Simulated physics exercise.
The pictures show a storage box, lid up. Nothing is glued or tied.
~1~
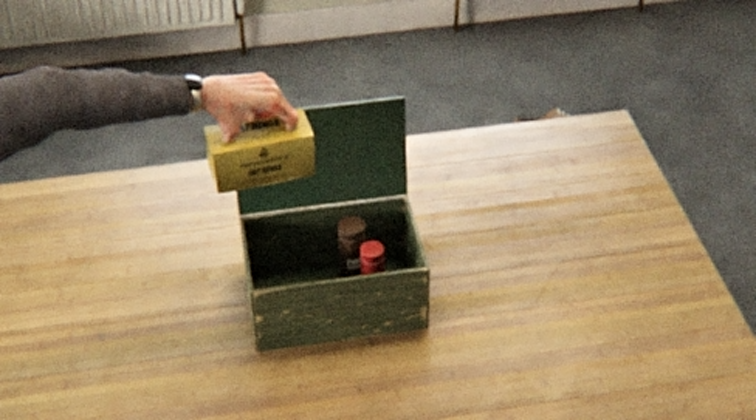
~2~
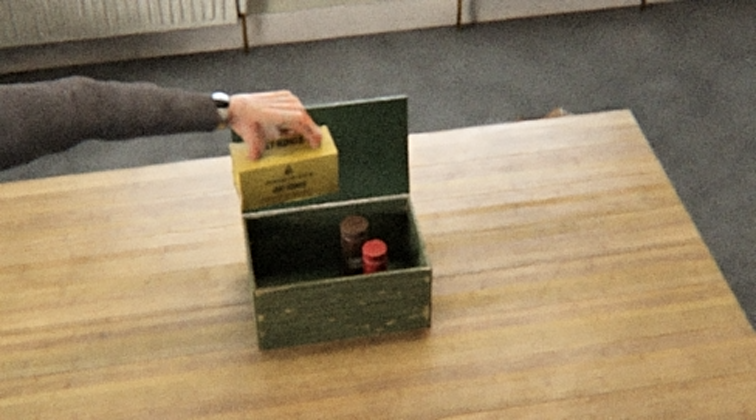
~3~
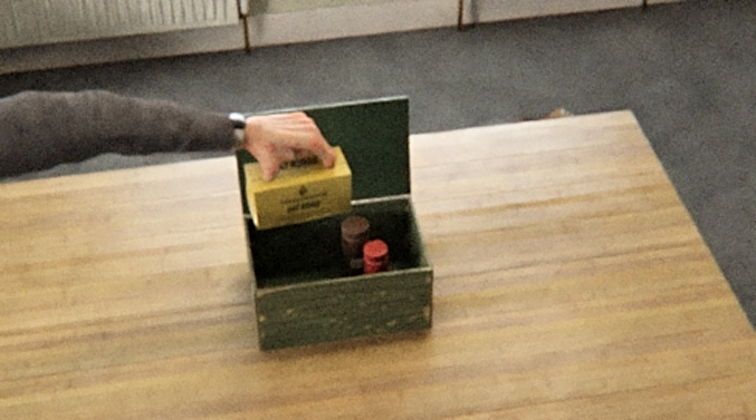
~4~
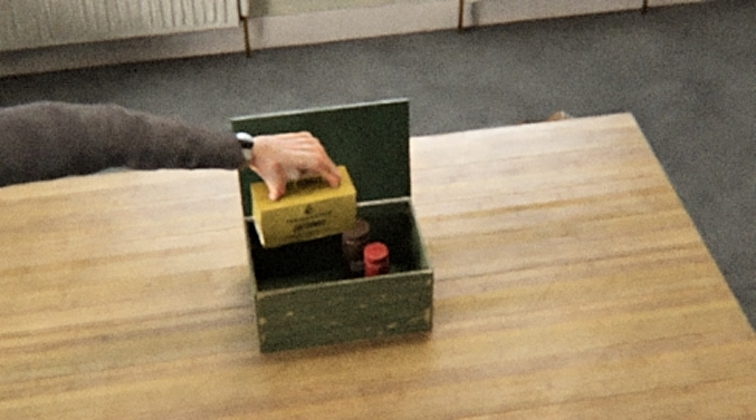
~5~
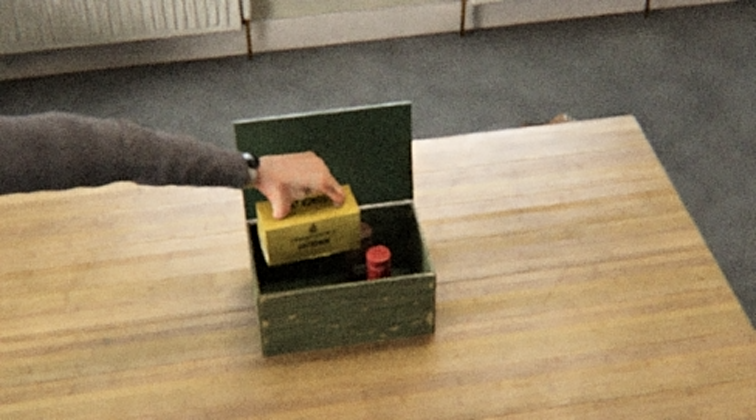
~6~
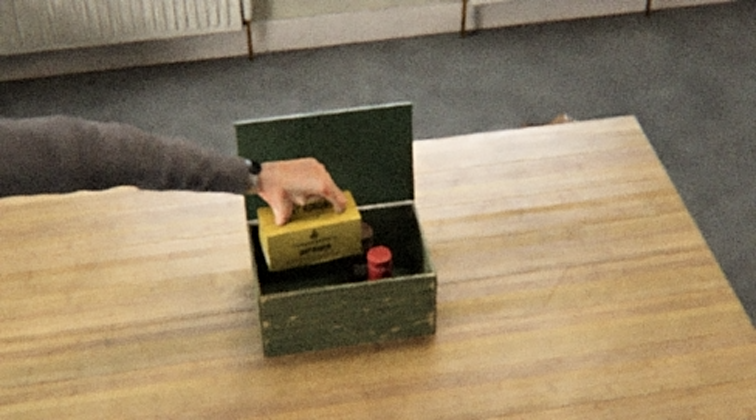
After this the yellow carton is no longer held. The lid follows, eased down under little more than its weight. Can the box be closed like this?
The lid closes.
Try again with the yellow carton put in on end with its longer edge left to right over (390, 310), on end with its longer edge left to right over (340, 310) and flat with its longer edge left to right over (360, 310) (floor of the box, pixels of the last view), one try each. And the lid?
First try: It stays ajar; second try: It will not close; third try: It will not close.
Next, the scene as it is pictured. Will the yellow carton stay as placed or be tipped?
It tips.
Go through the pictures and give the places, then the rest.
In the first frame, on its way; yellow carton (260, 151); brown shaker (352, 250).
In the second frame, on its way; yellow carton (285, 168); brown shaker (355, 249).
In the third frame, on its way; yellow carton (299, 188); brown shaker (356, 250).
In the fourth frame, on its way; yellow carton (304, 207); brown shaker (356, 252).
In the fifth frame, on its way; yellow carton (309, 225); brown shaker (359, 255).
In the sixth frame, in place under the hand; yellow carton (310, 231); brown shaker (360, 256).
Then, 0.40 s later than the last frame, yellow carton on its side near (323, 290); red shaker tilted by 5°.
Then, 1.40 s later than the last frame, lid 70° above the rim; yellow carton on its side near (323, 290).
Then, 2.00 s later than the last frame, lid 25° above the rim; yellow carton on its side near (323, 290).
When it is over, lid shut; lying over in the box, yellow carton; the other 2 as before. End places, in pixels of the last picture, yellow carton near (323, 290).
